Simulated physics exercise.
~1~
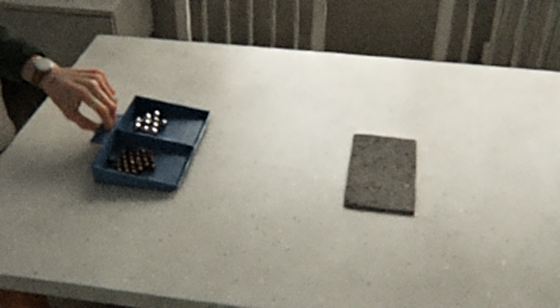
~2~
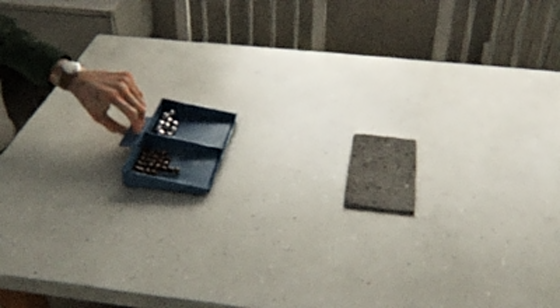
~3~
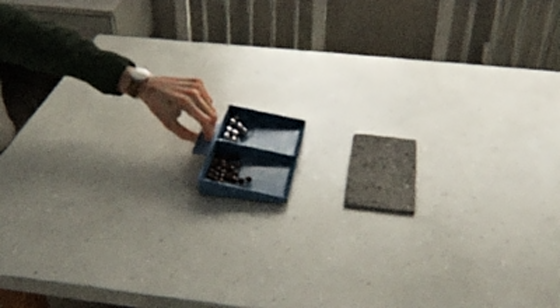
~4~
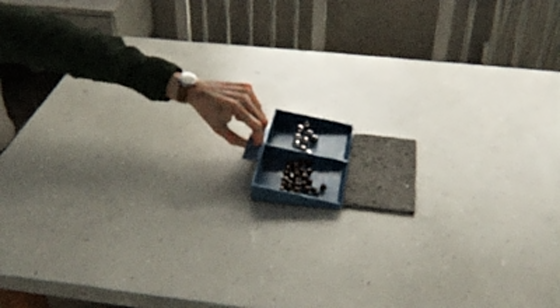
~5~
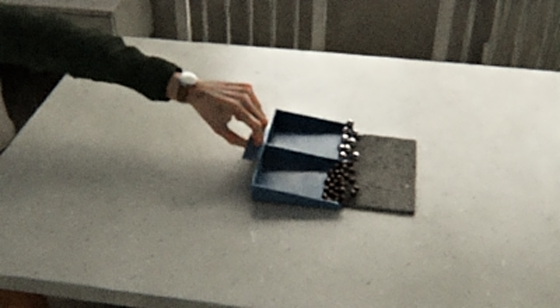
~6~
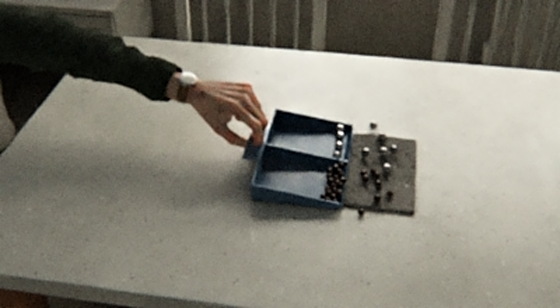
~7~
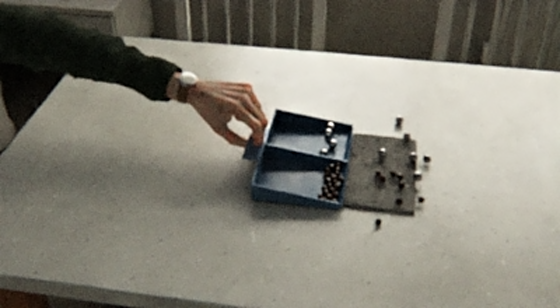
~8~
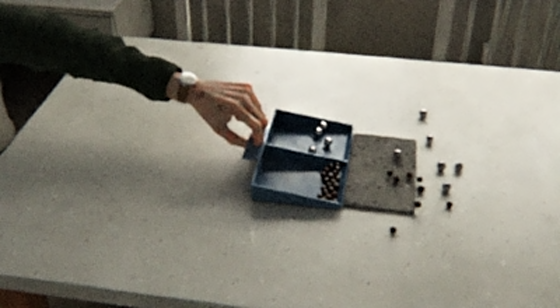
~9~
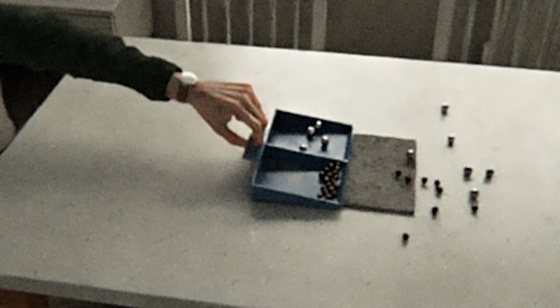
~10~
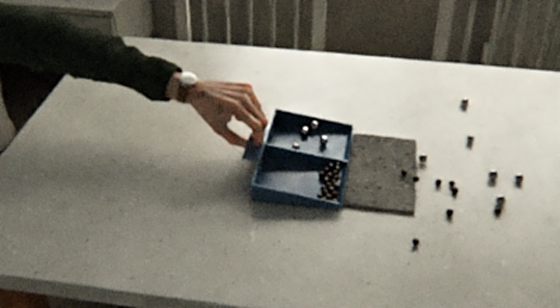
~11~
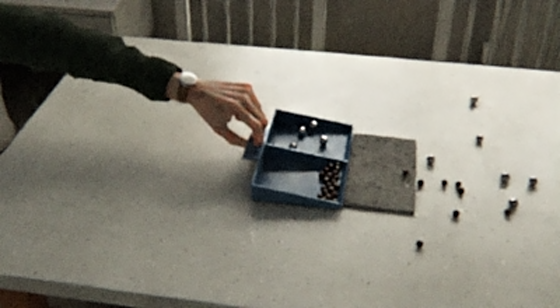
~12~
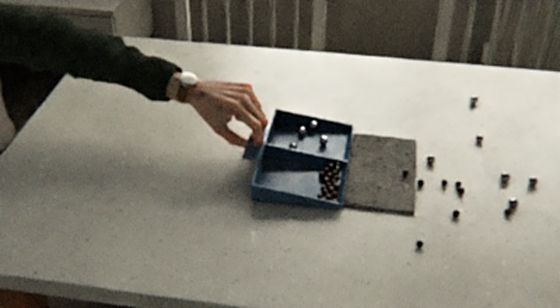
On a pale tabletop, a hand pushes a blue divided tray right against a dark slab, scattering some small beads beyond it.
